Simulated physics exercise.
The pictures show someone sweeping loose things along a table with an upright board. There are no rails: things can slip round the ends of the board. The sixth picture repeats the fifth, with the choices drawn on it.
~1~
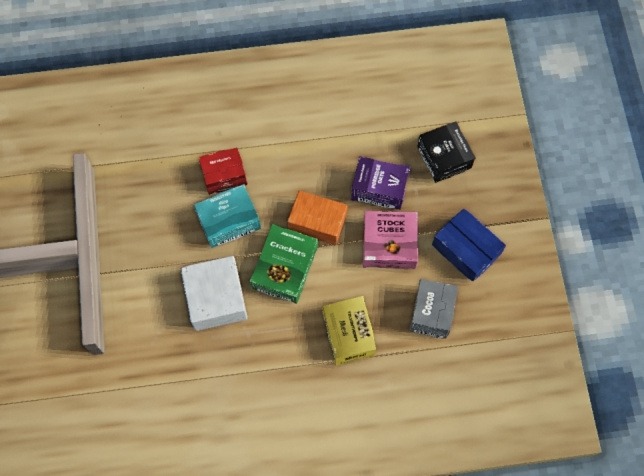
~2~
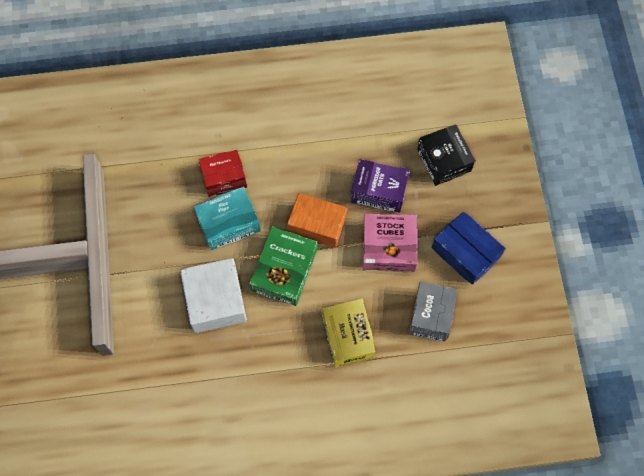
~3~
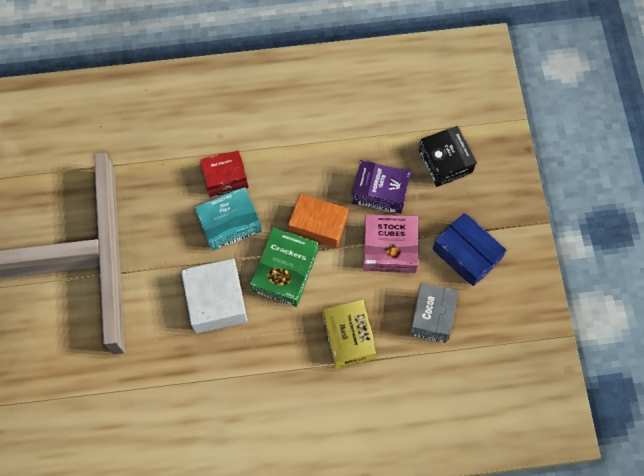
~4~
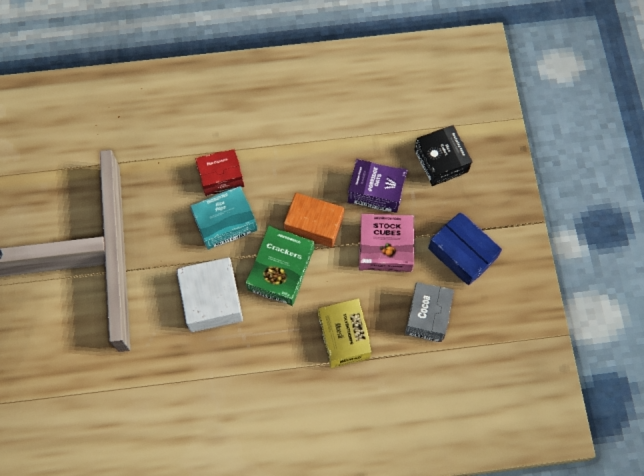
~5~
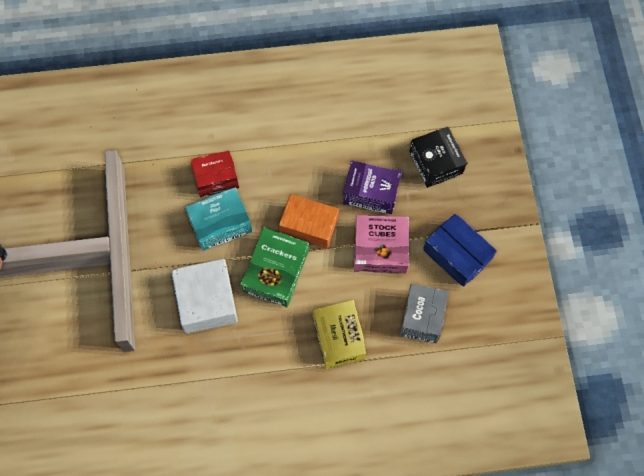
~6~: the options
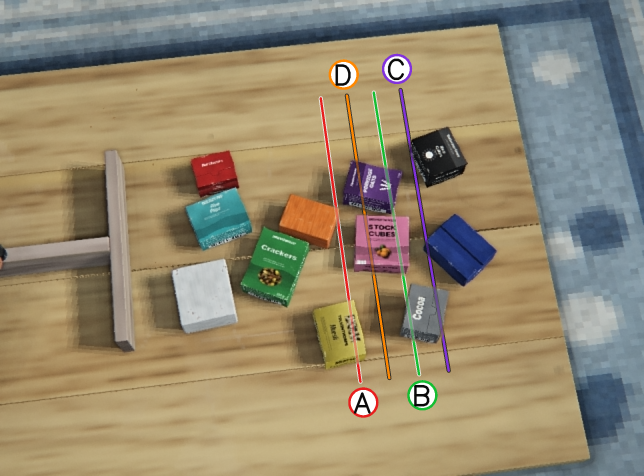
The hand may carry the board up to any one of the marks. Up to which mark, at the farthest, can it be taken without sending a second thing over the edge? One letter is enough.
It should halt at B.
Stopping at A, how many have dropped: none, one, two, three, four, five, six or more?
The count is none.
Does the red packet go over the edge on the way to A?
No.
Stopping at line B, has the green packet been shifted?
By then, yes.
On the copy, A at (340, 233); B at (395, 226); C at (423, 223); D at (367, 229).
On B. First, board (216, 231); red packet (240, 174); white block (257, 292).
Then, board (316, 220); blue box (508, 257); black packet (471, 135).
Finally, board (393, 211); blue box over the edge; pink packet (529, 228); one fallen.
By contrast, A is within the limit but short; C drops two; D is within the limit but short.
